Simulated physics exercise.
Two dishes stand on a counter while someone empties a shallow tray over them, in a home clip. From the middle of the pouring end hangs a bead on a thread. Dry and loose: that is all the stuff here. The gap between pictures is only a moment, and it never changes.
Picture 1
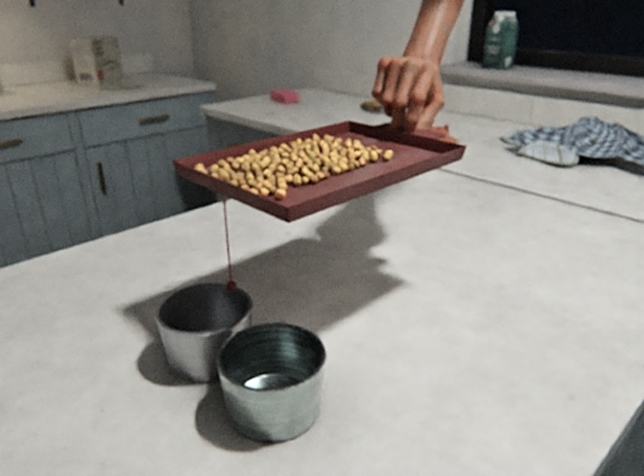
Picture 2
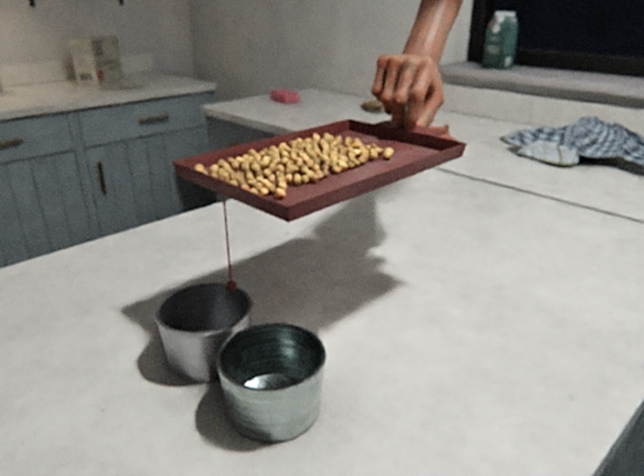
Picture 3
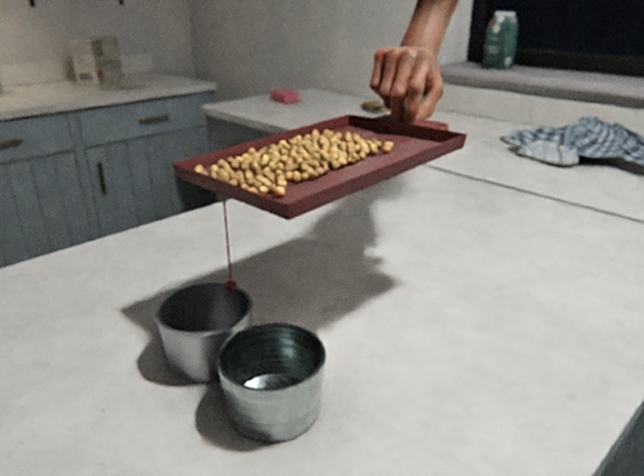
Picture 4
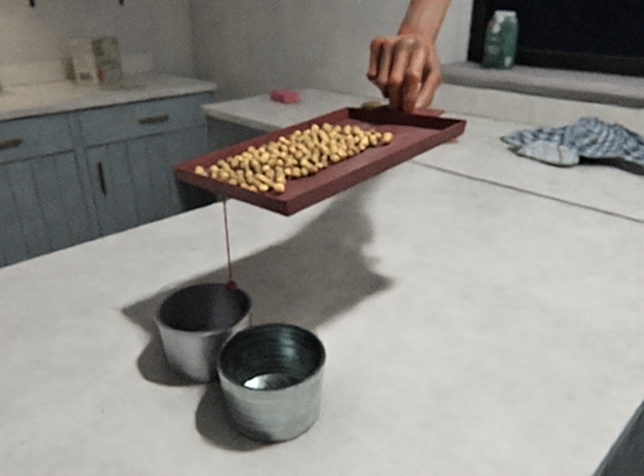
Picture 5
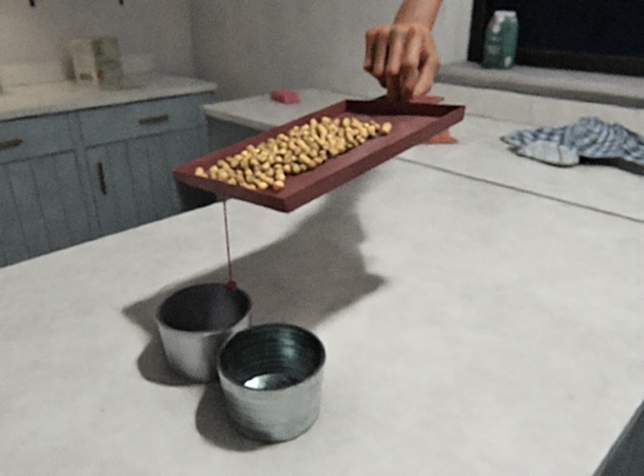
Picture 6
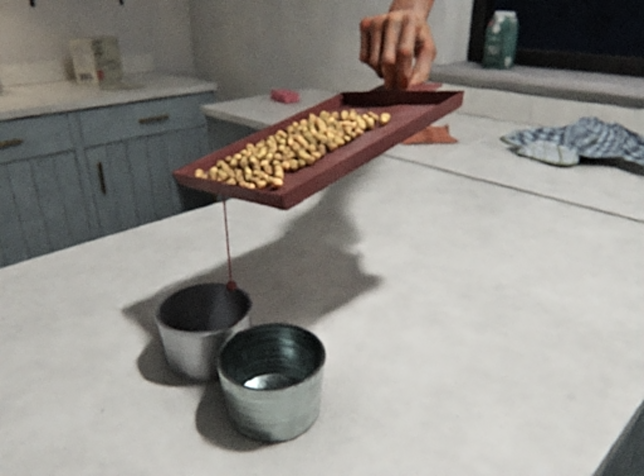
A hand holds a shallow reddish tray of dried chickpeas level above two metal cups on a pale counter, a small bead hanging on a thread beneath it. The hand then gradually raises the far end, and the tray slopes a little toward its lower left corner.
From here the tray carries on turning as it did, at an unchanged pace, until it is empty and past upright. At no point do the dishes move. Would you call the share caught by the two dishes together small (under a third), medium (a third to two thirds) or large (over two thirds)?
Small.
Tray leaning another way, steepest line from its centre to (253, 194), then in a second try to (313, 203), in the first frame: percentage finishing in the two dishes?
I'd say roughly 50 percent with the first slope, 50 percent with the other.
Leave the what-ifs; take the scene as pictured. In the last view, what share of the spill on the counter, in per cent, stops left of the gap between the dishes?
90 %, roughly.
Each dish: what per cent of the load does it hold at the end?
So the left dish keeps 20 per cent, and the right one keeps 0 per cent.
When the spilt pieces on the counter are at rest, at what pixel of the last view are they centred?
Close to pixel (186, 310) in the last view.
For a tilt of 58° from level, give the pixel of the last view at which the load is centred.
In the last view the centre sits at roughly (237, 137).
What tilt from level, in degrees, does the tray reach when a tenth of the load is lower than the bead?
Roughly 105 degrees at that moment.
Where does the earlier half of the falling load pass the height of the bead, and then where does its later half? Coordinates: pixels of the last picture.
Initially about (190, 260); subsequently about (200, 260).
Soon after the last picture, tray tipped steeply; all on the tray.
A little later, tray tipped right over; all on the tray.
Later still, tray tipped past a quarter turn; about a quarter in the left dish; most outside both.
At rest, tray tipped past a quarter turn; none in the right dish; about a quarter in the left dish; most outside both.
